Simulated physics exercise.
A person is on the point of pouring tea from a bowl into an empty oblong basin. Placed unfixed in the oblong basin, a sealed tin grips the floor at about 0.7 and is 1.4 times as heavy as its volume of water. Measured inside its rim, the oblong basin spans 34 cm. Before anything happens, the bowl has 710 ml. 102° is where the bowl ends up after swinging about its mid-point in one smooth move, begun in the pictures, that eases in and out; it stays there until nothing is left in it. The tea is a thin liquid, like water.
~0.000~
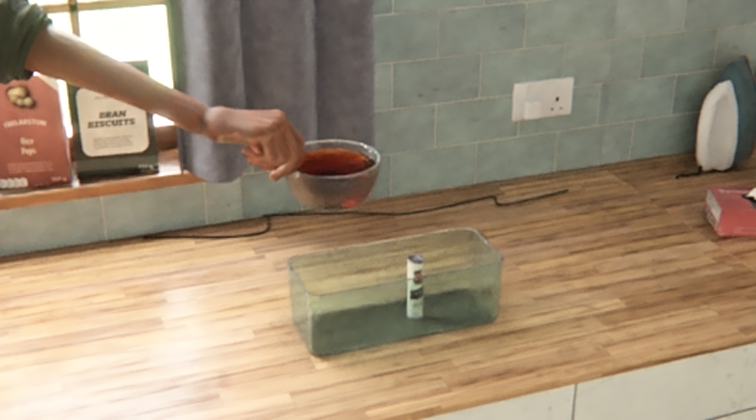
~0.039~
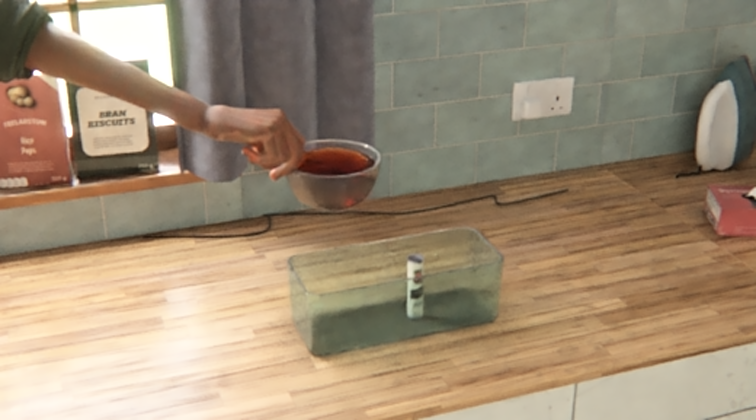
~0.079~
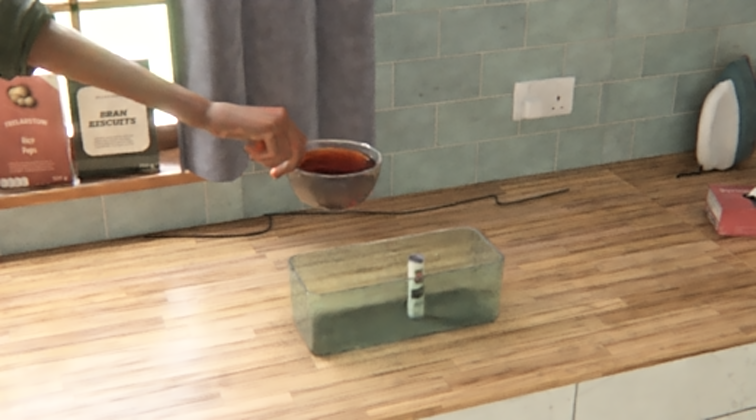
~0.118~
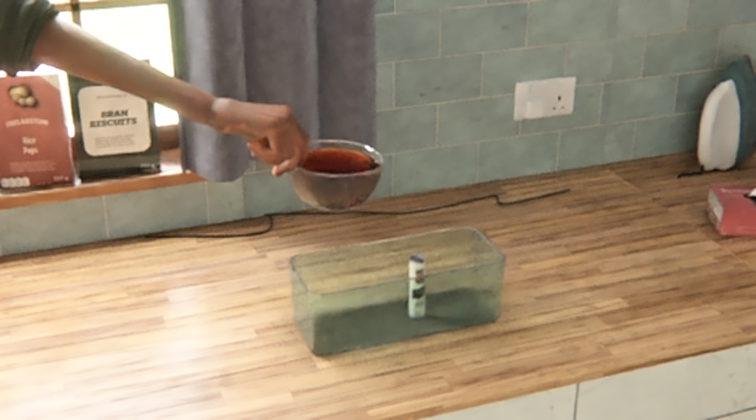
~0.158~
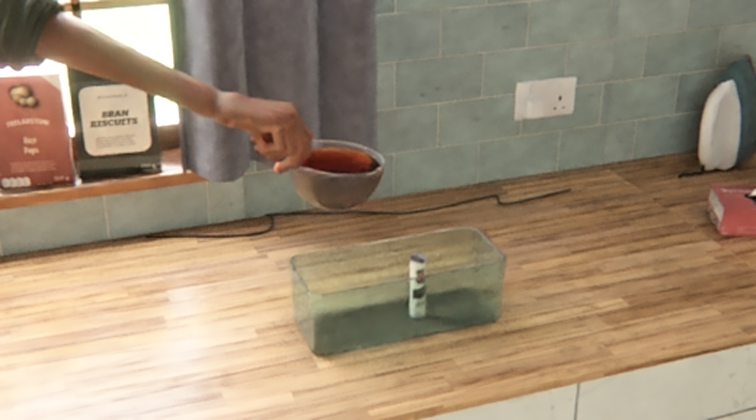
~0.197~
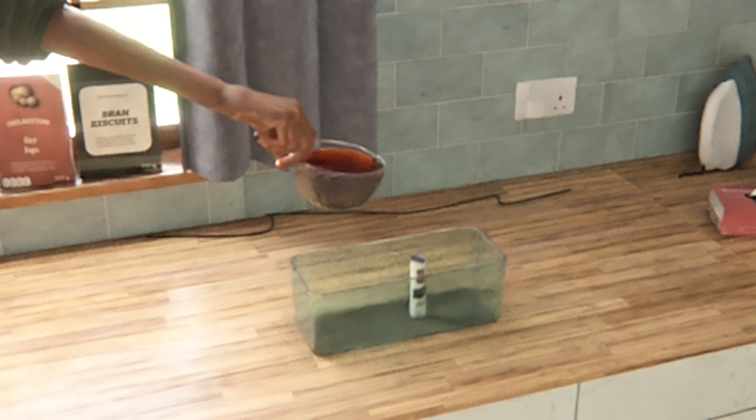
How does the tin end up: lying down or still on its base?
It ends up still on its base.
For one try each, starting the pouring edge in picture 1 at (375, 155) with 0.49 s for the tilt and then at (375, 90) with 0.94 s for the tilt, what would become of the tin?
The tin overturns the first time and stays vertical the second time.
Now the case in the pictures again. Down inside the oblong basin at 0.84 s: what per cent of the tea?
I'd put it at roughly 86 per cent.
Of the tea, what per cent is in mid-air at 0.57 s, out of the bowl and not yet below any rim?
About 40 per cent.
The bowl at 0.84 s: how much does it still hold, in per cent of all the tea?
I'd say some 3 per cent remains.
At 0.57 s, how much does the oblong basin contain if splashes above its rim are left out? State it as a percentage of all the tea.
Roughly 14 per cent.
By 0.57 s the tilt is 68° and 46 per cent is still to pour; the tin stands where it began.
By 0.84 s the tilt is 99° and 3 per cent is still to pour; the tin stands where it began.
By 1.13 s the tilt is 102° and 0 per cent is still to pour; the tin stands where it began.
By 1.44 s the tilt is 102° and 0 per cent is still to pour; the tin stands where it began.
At rest the tin stands where it began.
